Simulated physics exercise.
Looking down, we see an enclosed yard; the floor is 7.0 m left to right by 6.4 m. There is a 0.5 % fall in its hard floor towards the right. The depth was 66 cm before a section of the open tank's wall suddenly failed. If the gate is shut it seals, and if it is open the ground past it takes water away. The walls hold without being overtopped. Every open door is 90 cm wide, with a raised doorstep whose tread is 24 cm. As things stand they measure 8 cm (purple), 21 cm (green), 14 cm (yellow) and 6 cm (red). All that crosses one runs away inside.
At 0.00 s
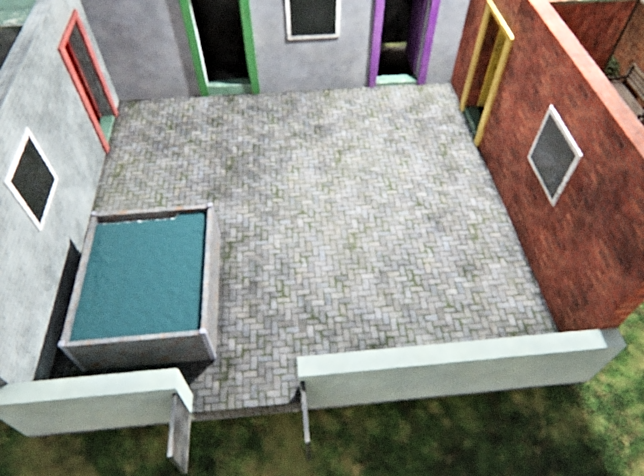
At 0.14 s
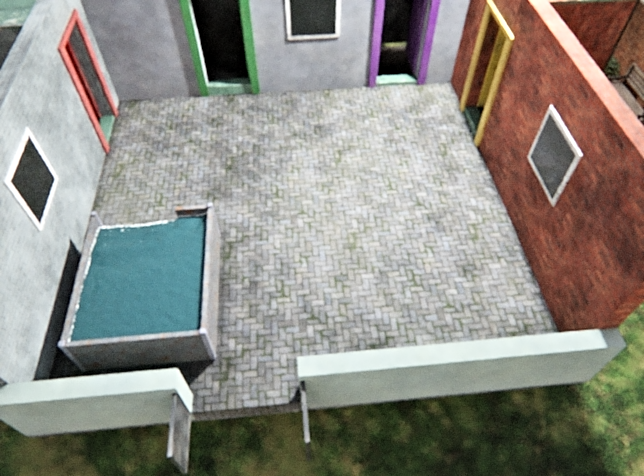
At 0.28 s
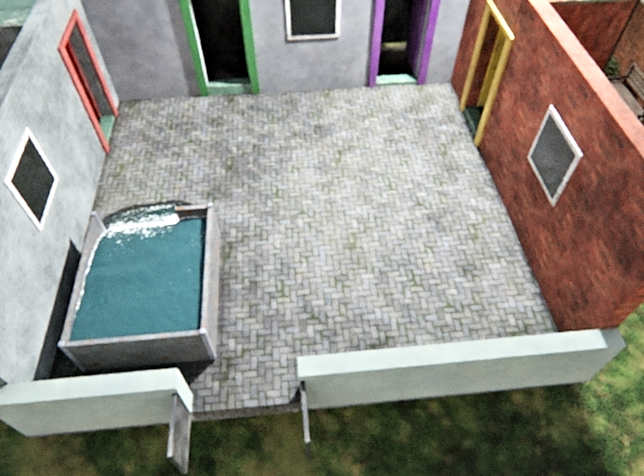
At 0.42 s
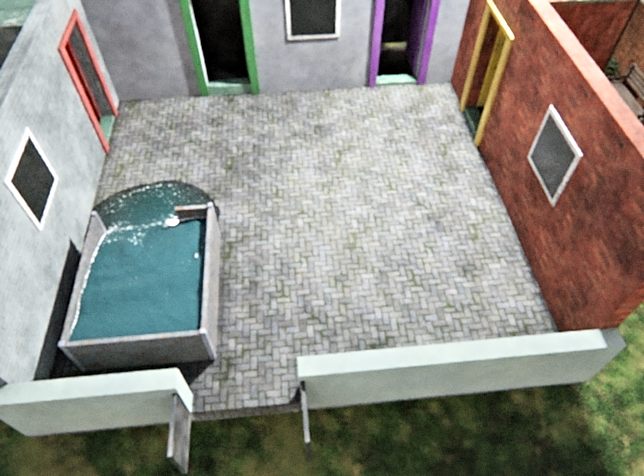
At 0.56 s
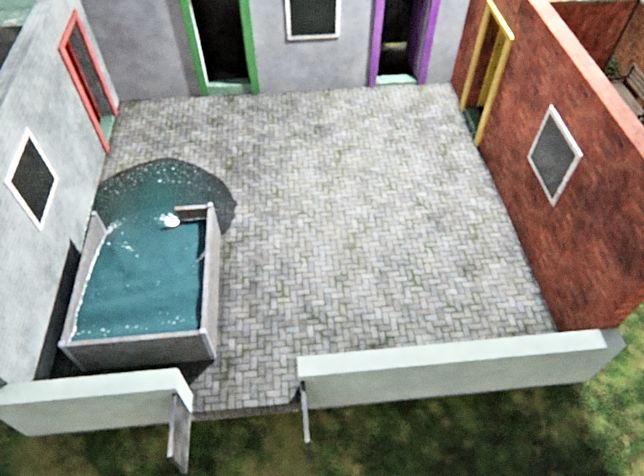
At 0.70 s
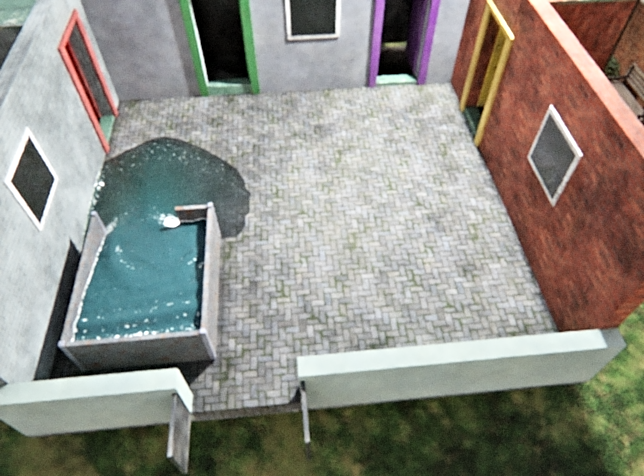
Water breaks through the far side of an open grey tank at the lower left of a paved yard, seen from above by a still camera. It pours out with white froth and spreads over the grey bricks in a dark, rounded patch as the tank's level drops slightly. Around it stand grey walls with red, green and purple doorways, and a reddish wall with a yellow one at right.
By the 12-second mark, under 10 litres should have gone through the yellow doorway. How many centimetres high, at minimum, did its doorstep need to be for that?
It needed to be about 14.5 cm high.
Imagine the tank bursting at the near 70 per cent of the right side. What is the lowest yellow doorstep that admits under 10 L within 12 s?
Near 8.0 cm.
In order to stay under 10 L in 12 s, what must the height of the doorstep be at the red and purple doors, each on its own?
About 20 cm at red and about 8.5 cm at purple.
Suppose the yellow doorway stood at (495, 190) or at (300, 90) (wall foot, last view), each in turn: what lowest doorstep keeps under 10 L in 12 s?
Around 7.0 and 8.5 cm respectively.
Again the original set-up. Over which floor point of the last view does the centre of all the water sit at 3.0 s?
The water is centred around (179, 187) in the last picture's pixels.
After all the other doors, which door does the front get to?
Coming last is the yellow one.
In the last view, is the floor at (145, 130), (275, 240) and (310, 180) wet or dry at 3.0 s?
First wet through, second bone-dry, third bone-dry.
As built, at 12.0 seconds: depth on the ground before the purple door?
You'd measure close to 7.5 cm there.
After 1.4 s water covers 25 % of the floor, deepest (34 cm) near (142, 237); it has not reached the yellow door.
After 3.0 s water covers 35 % of the floor, deepest (31 cm) near (128, 102); it has not reached the yellow door.
After 12.0 s water covers 90 % of the floor, deepest (11 cm) near (535, 362); 8 cm at the yellow door, 12 litres in over its 14 cm doorstep.
At the yellow door as built, the water arrived by 4.3 s and peaked near 19 cm at 5.0 s.
With a doorstep of 13 cm, 18 litres would have come in within the 12 s; with 17.5 cm, 1 litre. So under 10 litres takes about 14.5 cm.
